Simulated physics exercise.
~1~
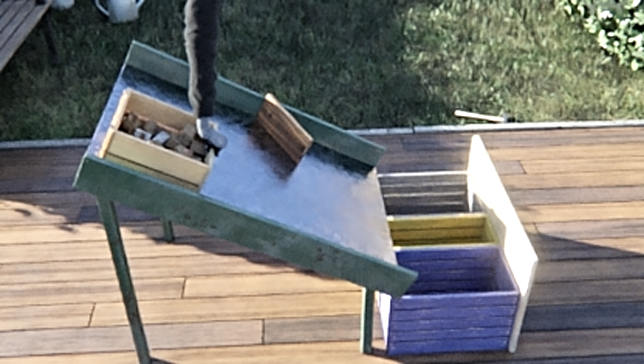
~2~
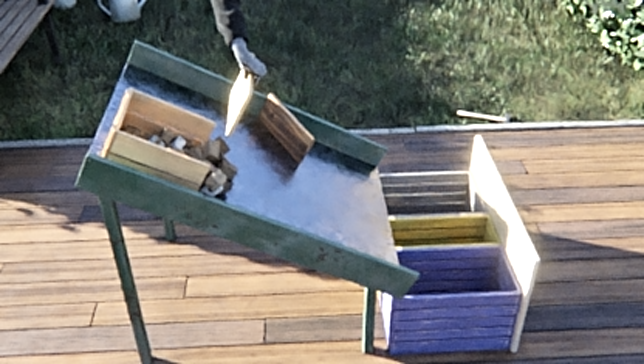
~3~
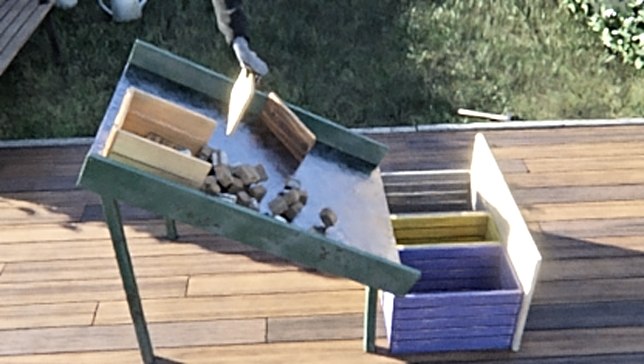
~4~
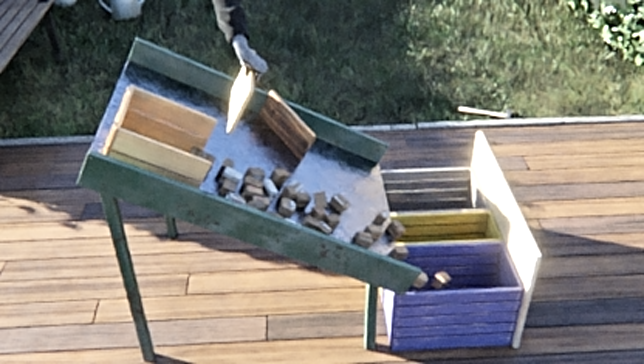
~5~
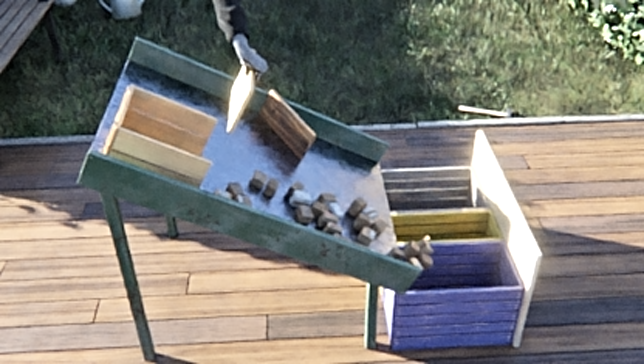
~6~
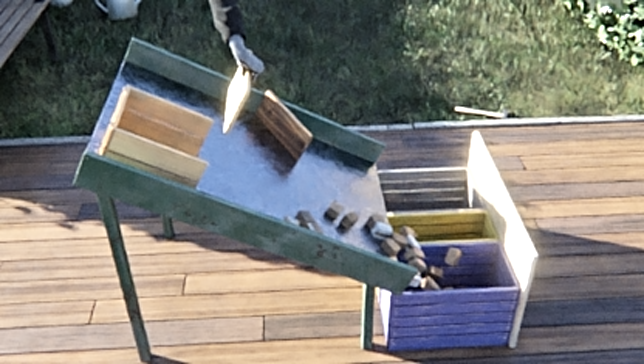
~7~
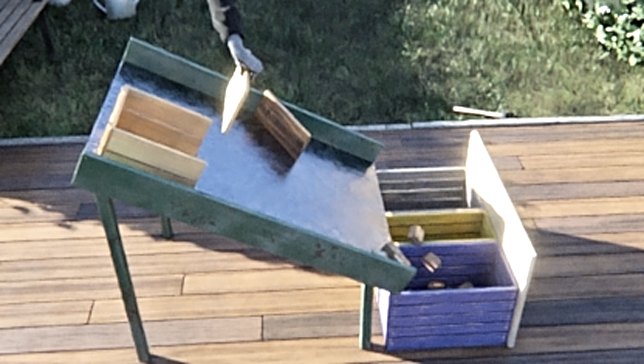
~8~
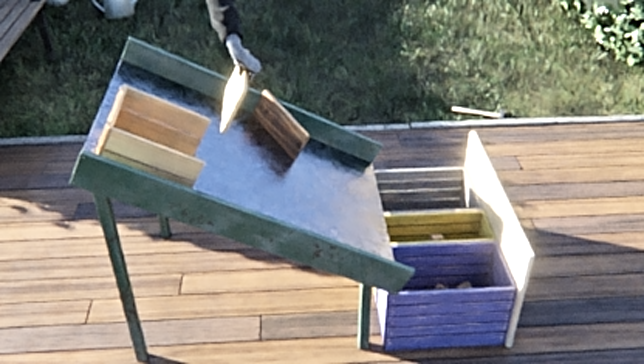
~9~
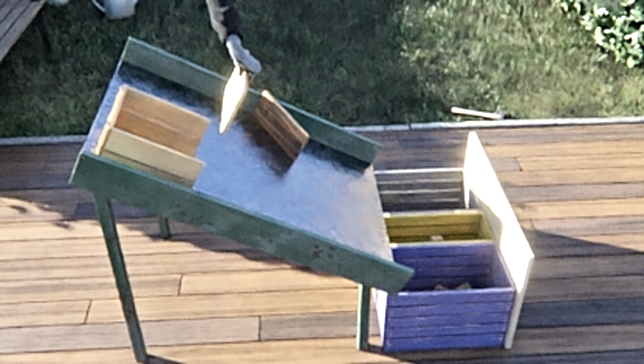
On a wooden deck, a gloved hand lifts a gate, sending small blocks tumbling down a sloping table into yellow and blue-purple bins.
